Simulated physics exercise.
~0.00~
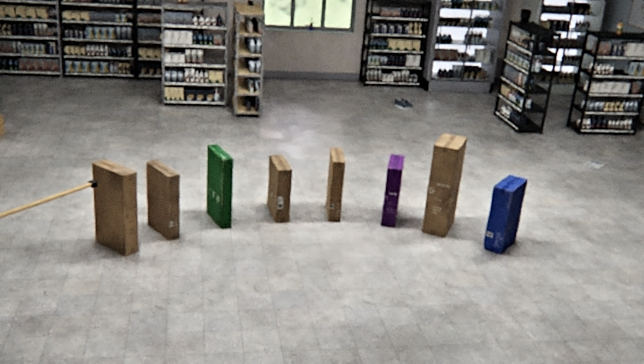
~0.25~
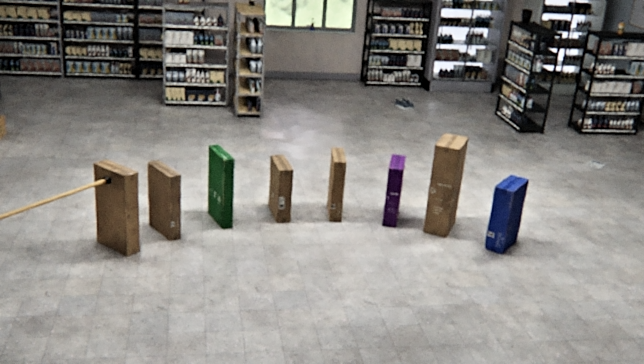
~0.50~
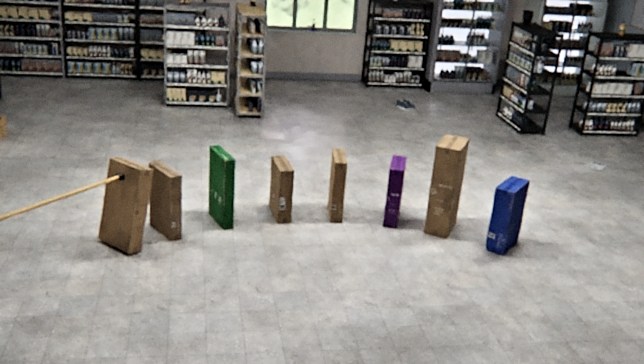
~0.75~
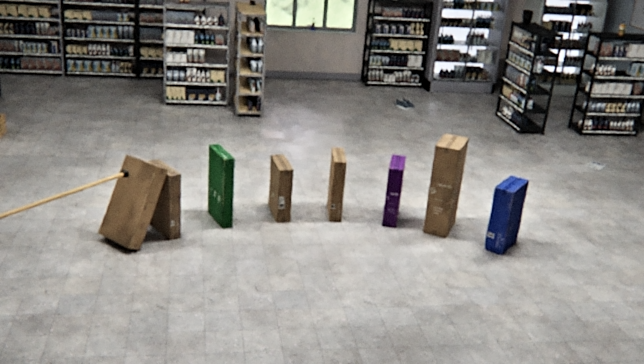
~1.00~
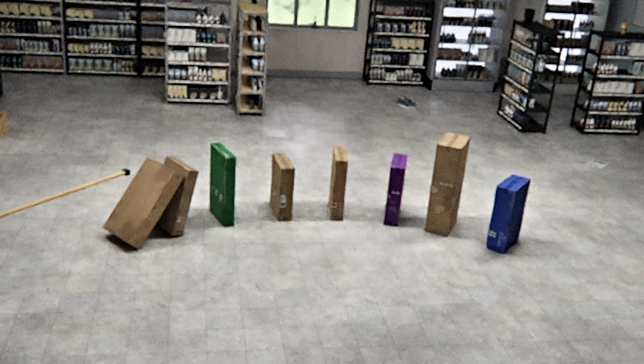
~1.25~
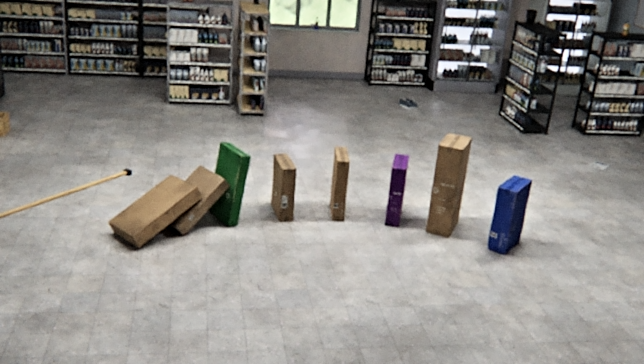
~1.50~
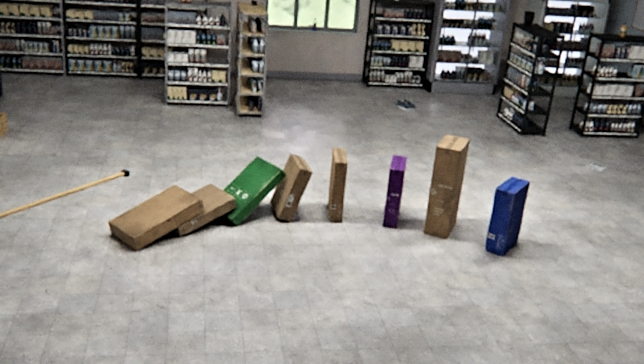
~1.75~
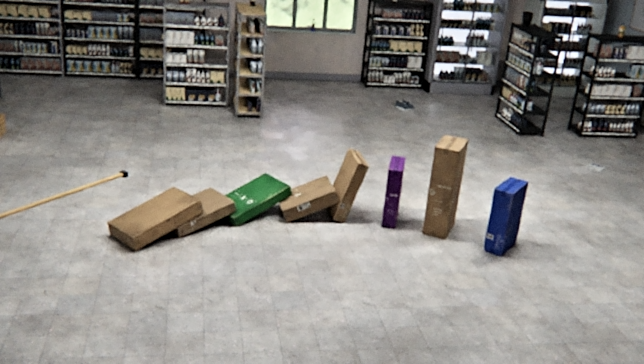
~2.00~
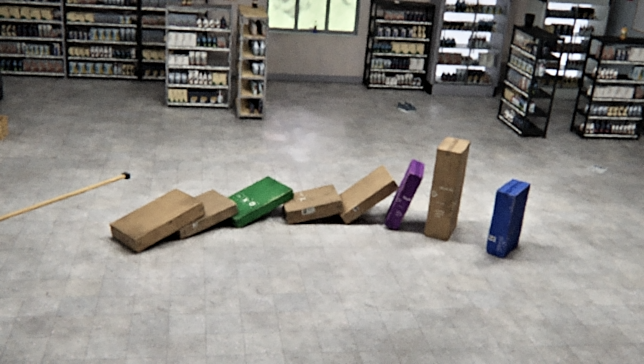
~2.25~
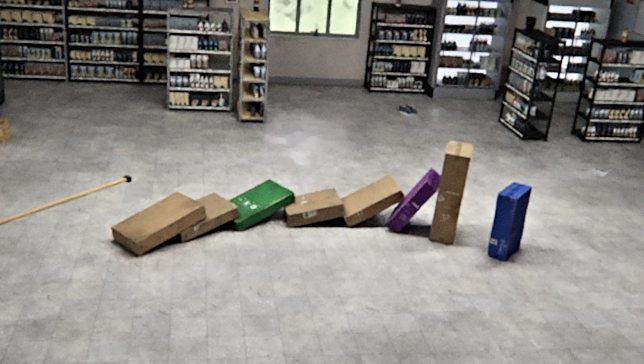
A pole pushes the leftmost of eight upright cartons to the right, and it topples into the next, knocking the green one and two more brown ones down in turn until the purple carton leans against a tall brown carton, which stays standing beside the blue one.
